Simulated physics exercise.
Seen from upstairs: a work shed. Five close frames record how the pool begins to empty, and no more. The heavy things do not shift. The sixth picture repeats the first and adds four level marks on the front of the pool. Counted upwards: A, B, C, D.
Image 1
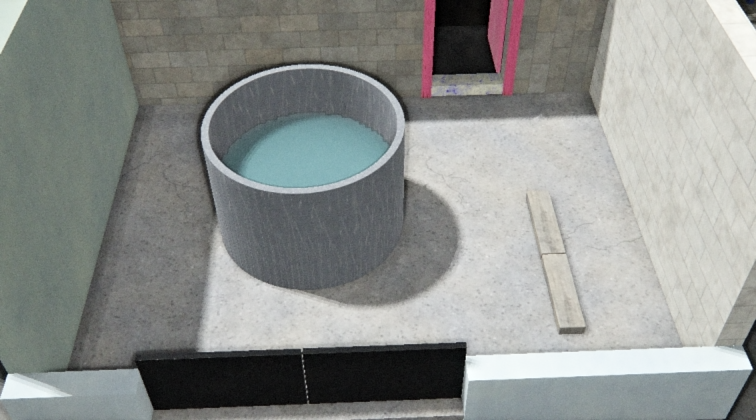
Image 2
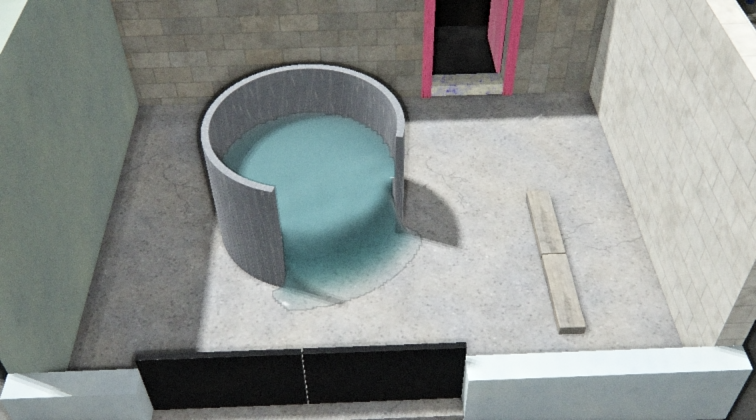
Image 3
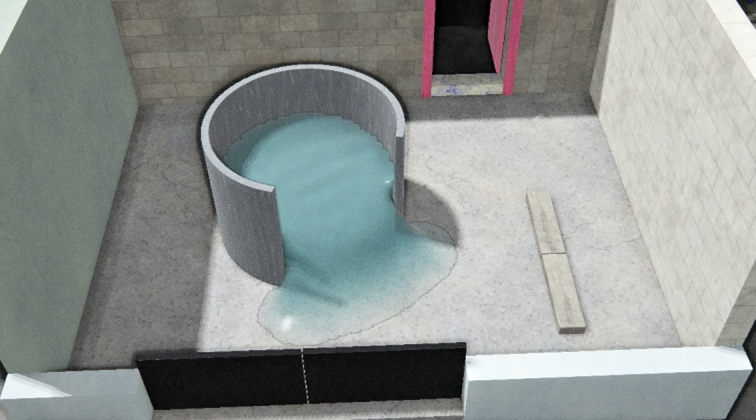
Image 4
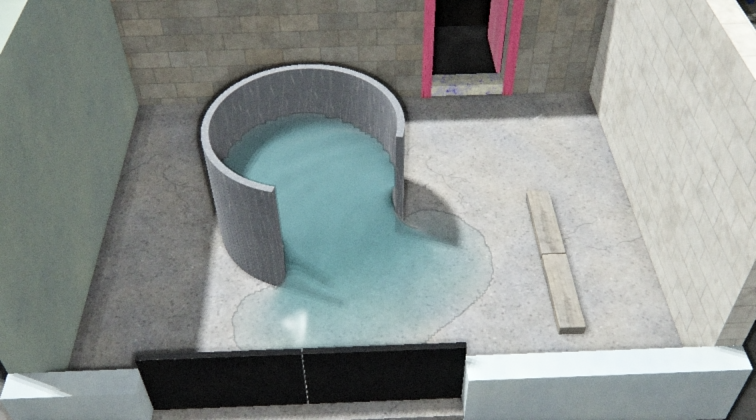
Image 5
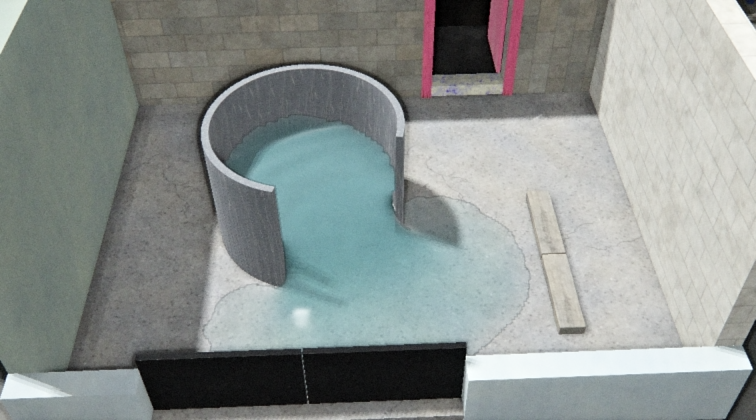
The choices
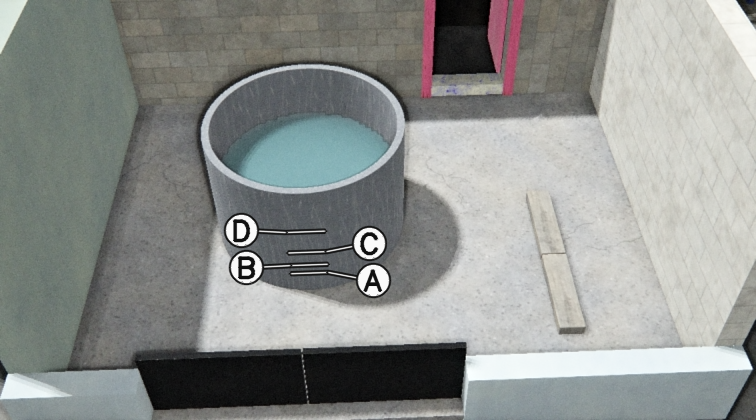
A round gray pool loses its front wall, and blue-green water spreads across the floor.
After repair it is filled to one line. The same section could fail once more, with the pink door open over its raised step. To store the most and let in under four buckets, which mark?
The answer is mark D.
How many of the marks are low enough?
All four.
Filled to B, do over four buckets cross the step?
No, not at all.
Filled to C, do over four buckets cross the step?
No.
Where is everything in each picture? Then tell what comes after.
Water in the pool at rest, its middle at (308, 167); foot of the pink doorway at (467, 95); shut gate at (303, 359), in the first picture.
In the second picture, 2 % of the ground under water, visible out to (284, 295).
In the third picture, 6 % of the ground under water, visible out to (430, 232).
In the fourth picture, 12 % of the ground under water, visible out to (483, 274).
In the fifth picture, 20 % of the ground under water, visible out to (515, 255).
In white, A at (309, 273); B at (308, 264); C at (307, 252); D at (305, 231); from the bottom up A, B, C, D.
With A, nothing gets over.
With B, nothing gets over.
With C, nothing gets over.
With D, a bucket or two gets in.
